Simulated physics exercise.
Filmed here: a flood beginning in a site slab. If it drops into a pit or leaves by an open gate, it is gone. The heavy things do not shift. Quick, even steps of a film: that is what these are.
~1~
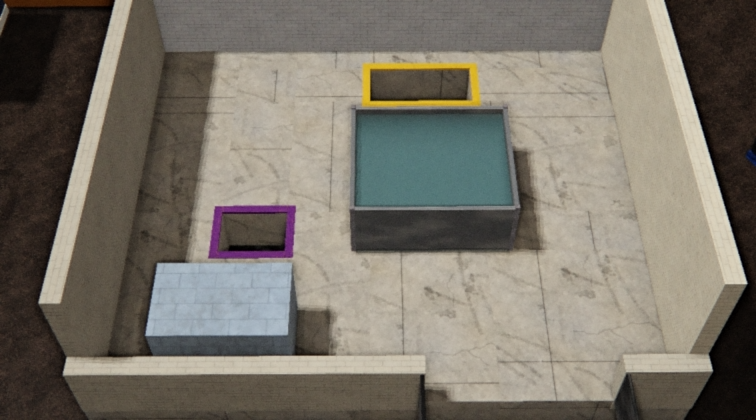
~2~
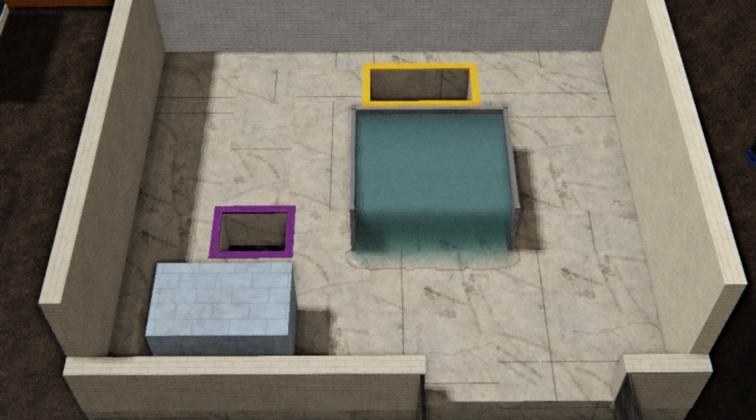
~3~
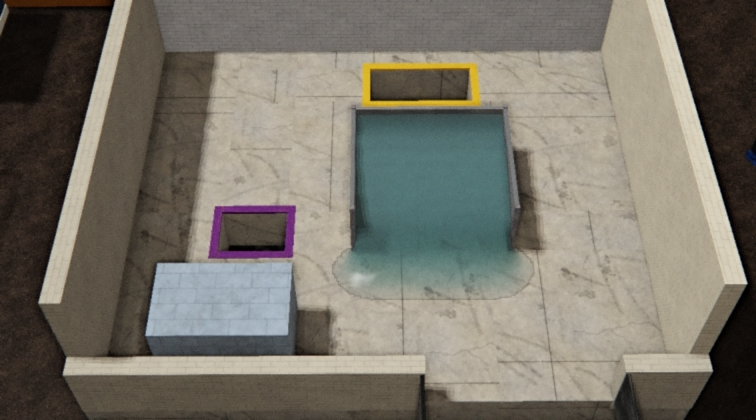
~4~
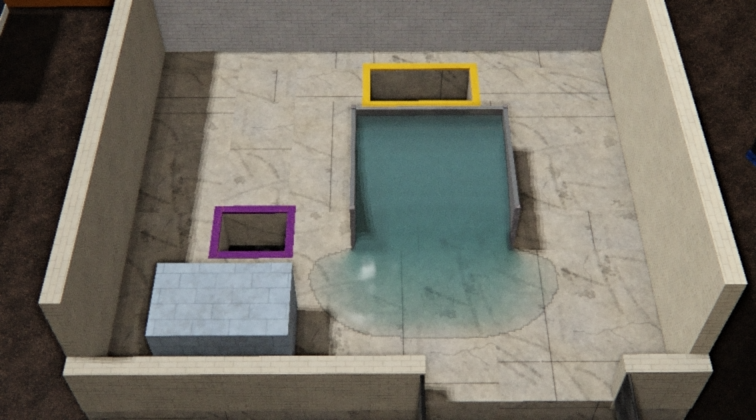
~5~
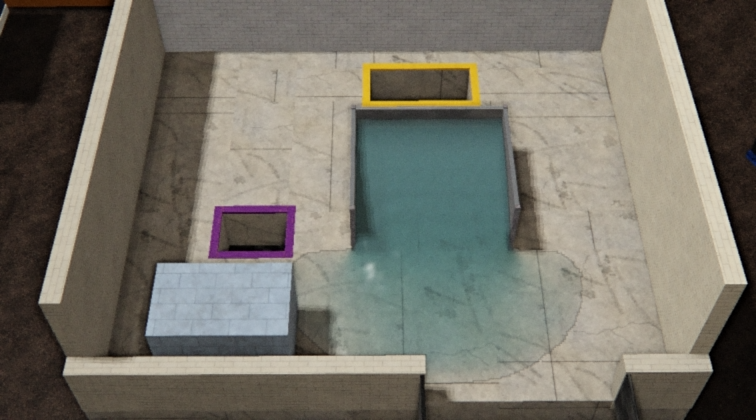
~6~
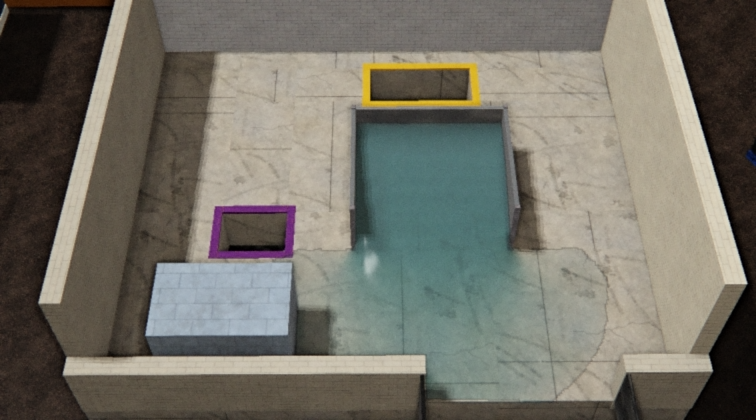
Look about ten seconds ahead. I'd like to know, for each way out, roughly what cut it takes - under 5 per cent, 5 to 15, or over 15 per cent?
The gate is going to fail to stay at fifteen per cent or less; the purple pit is going to fail to land outside five to fifteen per cent; the yellow pit is going to fail to get to five per cent.
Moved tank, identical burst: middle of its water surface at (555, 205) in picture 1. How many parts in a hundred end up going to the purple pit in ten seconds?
Purple: 0 %.
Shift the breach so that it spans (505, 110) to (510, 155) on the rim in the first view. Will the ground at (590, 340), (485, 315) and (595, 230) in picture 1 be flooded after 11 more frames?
Soaked, then unsoaked, then soaked.
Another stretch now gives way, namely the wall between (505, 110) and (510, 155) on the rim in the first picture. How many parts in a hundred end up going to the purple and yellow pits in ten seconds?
Per cent: Purple 0, yellow 25.
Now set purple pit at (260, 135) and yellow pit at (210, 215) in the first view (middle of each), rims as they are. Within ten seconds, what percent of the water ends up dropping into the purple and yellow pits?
The purple pit takes around 4 percent, while the yellow pit takes around 10 percent.
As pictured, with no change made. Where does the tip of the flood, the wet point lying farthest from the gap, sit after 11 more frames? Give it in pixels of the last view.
The farthest wet spot is near (103, 386).
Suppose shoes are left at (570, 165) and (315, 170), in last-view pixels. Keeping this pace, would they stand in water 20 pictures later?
Point 1: Unwetted; point 2: Inundated.
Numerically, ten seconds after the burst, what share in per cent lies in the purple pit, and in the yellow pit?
Roughly 8 per cent, then 2 per cent.
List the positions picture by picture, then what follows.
The first frame shows the open tank at (432, 159) is whole and still.
In the second frame, the front is at (515, 253), out from the gap at (433, 233).
In the third frame, water pours out at (433, 236) and has run to (340, 275).
In the fourth frame, the front is at (543, 299), out from the gap at (432, 237).
In the fifth frame, water pours out at (432, 238) and has run to (303, 324).
In the sixth frame, the front is at a hidden place, out from the gap at (432, 239).
A moment on, water covers 25 % of the floor; the gate 12 %, the purple pit 0 %, the yellow pit 0 %.
Next, water covers 30 % of the floor; the gate 28 %, the purple pit 0 %, the yellow pit 0 %.
Then, water covers 45 % of the floor; the gate 42 %, the purple pit 2 %, the yellow pit 0 %.
Later, water covers 80 % of the floor; the gate 52 %, the purple pit 6 %, the yellow pit 0 %.
In the end, water covers 85 % of the floor; the gate 58 %, the purple pit 8 %, the yellow pit 1 %.
